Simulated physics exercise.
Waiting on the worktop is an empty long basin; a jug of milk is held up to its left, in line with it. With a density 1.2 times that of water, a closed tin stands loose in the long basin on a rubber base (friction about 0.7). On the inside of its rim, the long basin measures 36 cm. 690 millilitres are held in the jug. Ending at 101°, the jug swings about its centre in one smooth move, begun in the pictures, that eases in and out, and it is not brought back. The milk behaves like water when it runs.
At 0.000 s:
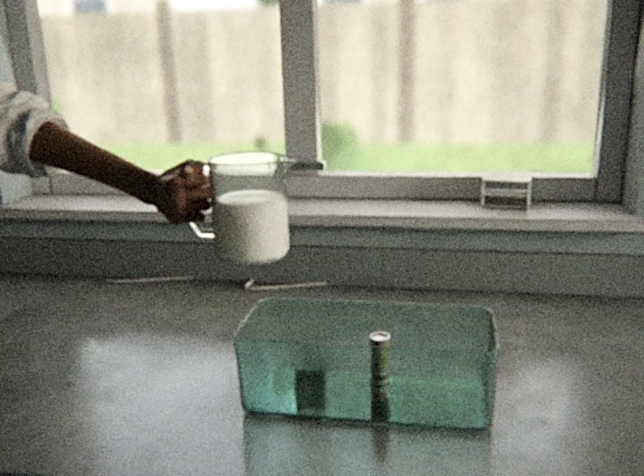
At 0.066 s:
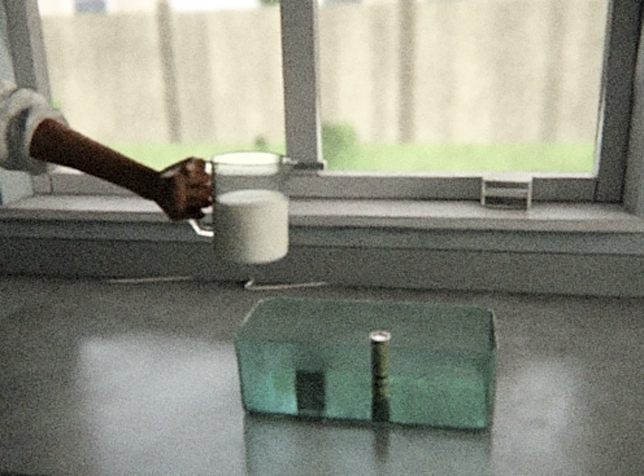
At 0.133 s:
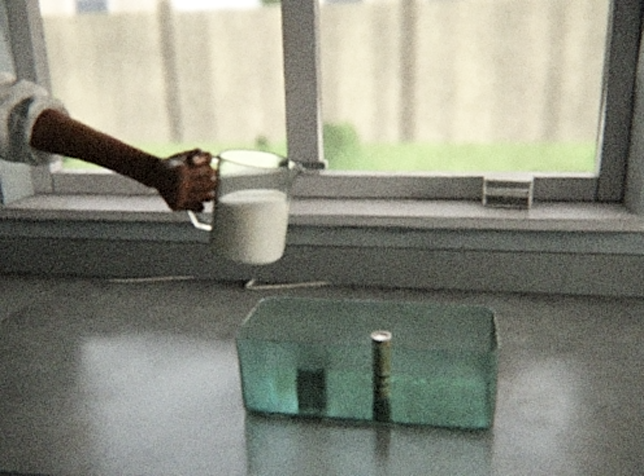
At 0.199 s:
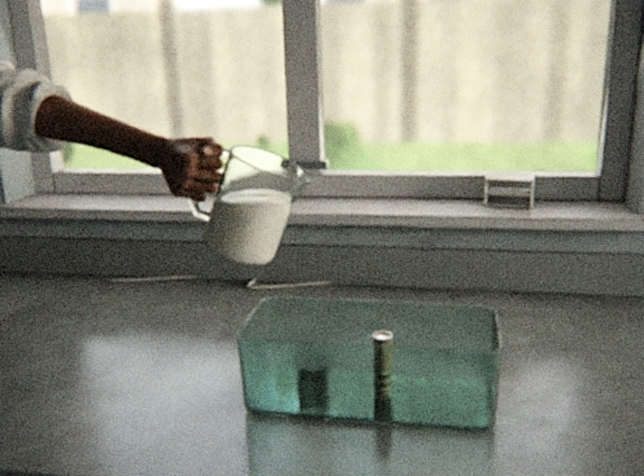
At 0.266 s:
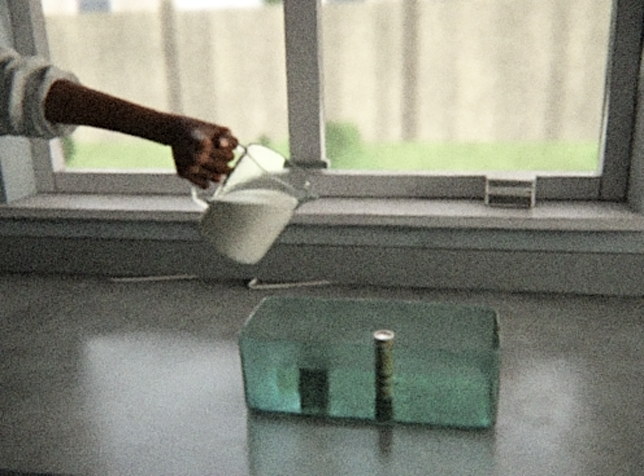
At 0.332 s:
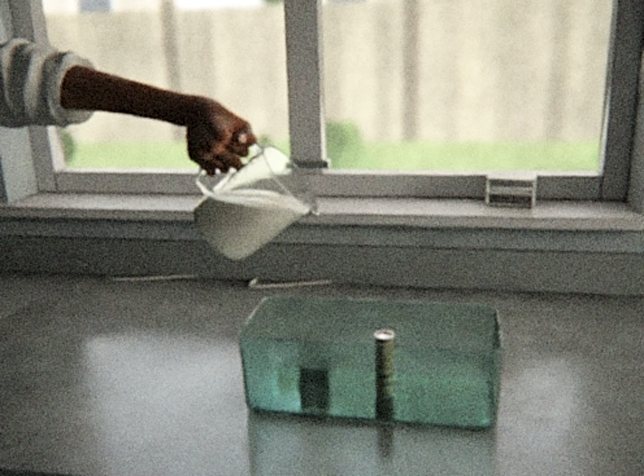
A hand held a glass jug of milk by a window, above and to the left of a greenish basin with a small tin inside, then steadily tilted the jug over to the right.
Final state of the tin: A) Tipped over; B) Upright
A, tipped over.
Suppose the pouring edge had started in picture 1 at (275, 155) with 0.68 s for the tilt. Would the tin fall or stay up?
Then it keeps standing.
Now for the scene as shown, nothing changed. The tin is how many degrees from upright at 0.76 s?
0°.
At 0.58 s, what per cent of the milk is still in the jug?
Close to 68 in a hundred.
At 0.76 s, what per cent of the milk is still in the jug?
Around 26 in a hundred.
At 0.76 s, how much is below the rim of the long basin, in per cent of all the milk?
About 52 %.
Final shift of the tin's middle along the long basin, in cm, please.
Looks like roughly 10.0 cm in total.
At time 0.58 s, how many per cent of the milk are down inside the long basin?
6 %, give or take.
After 0.58 s the tilt is 98° and 68 per cent is still to pour; the tin stands where it began.
After 0.76 s the tilt is 101° and 26 per cent is still to pour; the tin stands 2 cm from where it began.
After 0.95 s the tilt is 101° and 9 per cent is still to pour; the tin leans 21°.
After 1.15 s the tilt is 101° and 2 per cent is still to pour; the tin lies on its side.
In the end the tin lies on its side.
